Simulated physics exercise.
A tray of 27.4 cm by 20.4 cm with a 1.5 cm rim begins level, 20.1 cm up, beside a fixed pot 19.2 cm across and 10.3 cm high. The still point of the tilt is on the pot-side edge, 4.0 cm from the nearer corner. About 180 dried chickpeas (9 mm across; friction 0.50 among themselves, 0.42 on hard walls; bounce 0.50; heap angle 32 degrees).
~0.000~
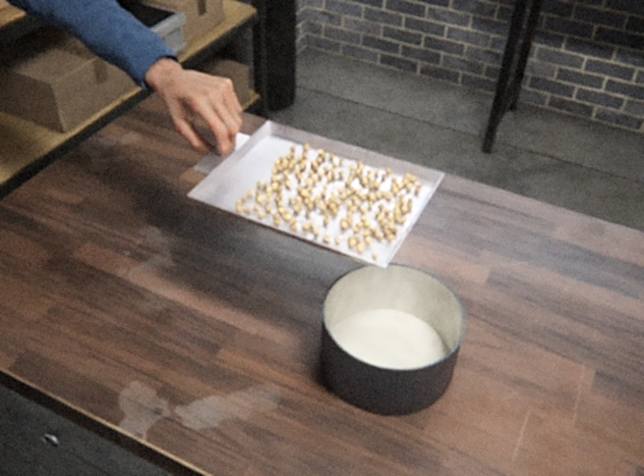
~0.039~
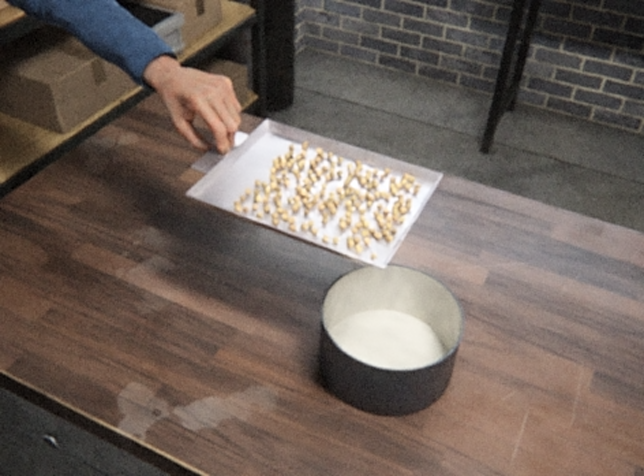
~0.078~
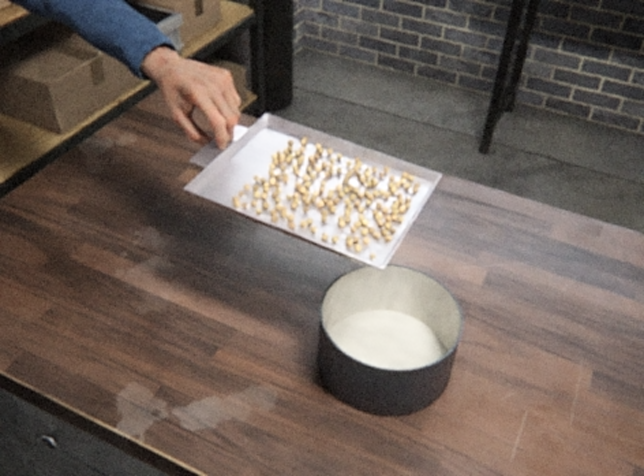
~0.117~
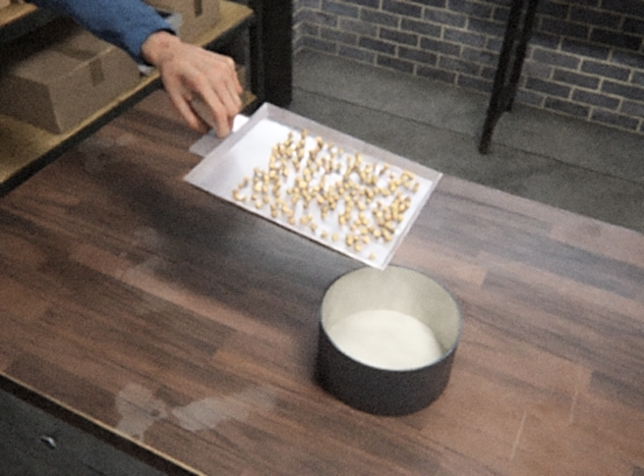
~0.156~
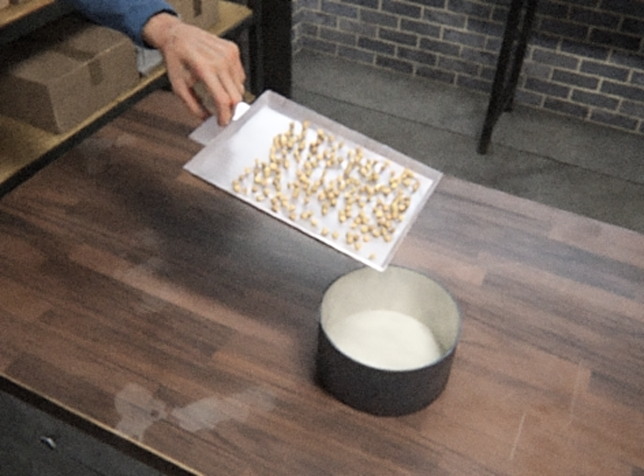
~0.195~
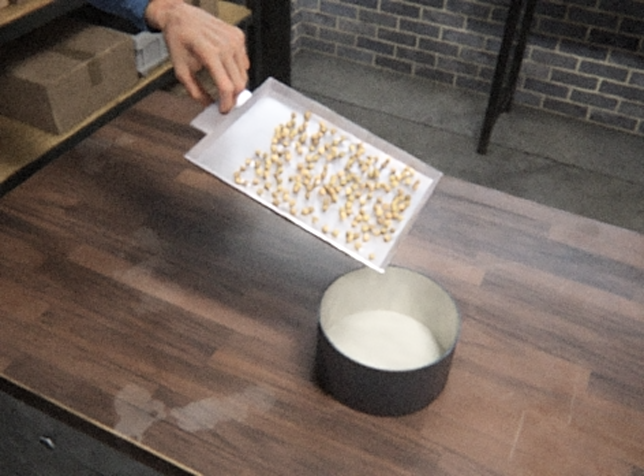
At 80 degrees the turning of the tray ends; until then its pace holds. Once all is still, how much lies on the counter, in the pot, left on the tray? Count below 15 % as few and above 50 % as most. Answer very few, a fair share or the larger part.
On the counter: A fair share; in the pot: The larger part; left on the tray: Very few.
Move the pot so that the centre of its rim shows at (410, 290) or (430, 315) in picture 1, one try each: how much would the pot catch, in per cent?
Some 75 and 90 per cent.
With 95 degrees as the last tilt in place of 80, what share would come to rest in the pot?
In that case some 75 per cent.
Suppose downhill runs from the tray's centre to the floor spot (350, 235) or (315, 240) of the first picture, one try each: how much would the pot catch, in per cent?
Some 95 and 75 per cent.
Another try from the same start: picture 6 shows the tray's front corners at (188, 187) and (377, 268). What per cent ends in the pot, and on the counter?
Pot 80, counter 20.
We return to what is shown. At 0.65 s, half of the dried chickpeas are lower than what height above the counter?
About 22 cm.
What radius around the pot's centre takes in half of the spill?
Some 18 cm.
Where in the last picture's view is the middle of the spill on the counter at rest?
Near (476, 330).
After 0.47 s, tilt 48 degrees; the tray holds 100 %, the pot 0 %.
After 0.65 s, tilt 69 degrees; the tray holds 80 %, the pot 0 %.
Then, at 0.95 s, tilt 80 degrees; the tray holds 5 %, the pot 60 %.
By 1.9 s all is still; counter 25 %, pot 75 %, tray 0 %.
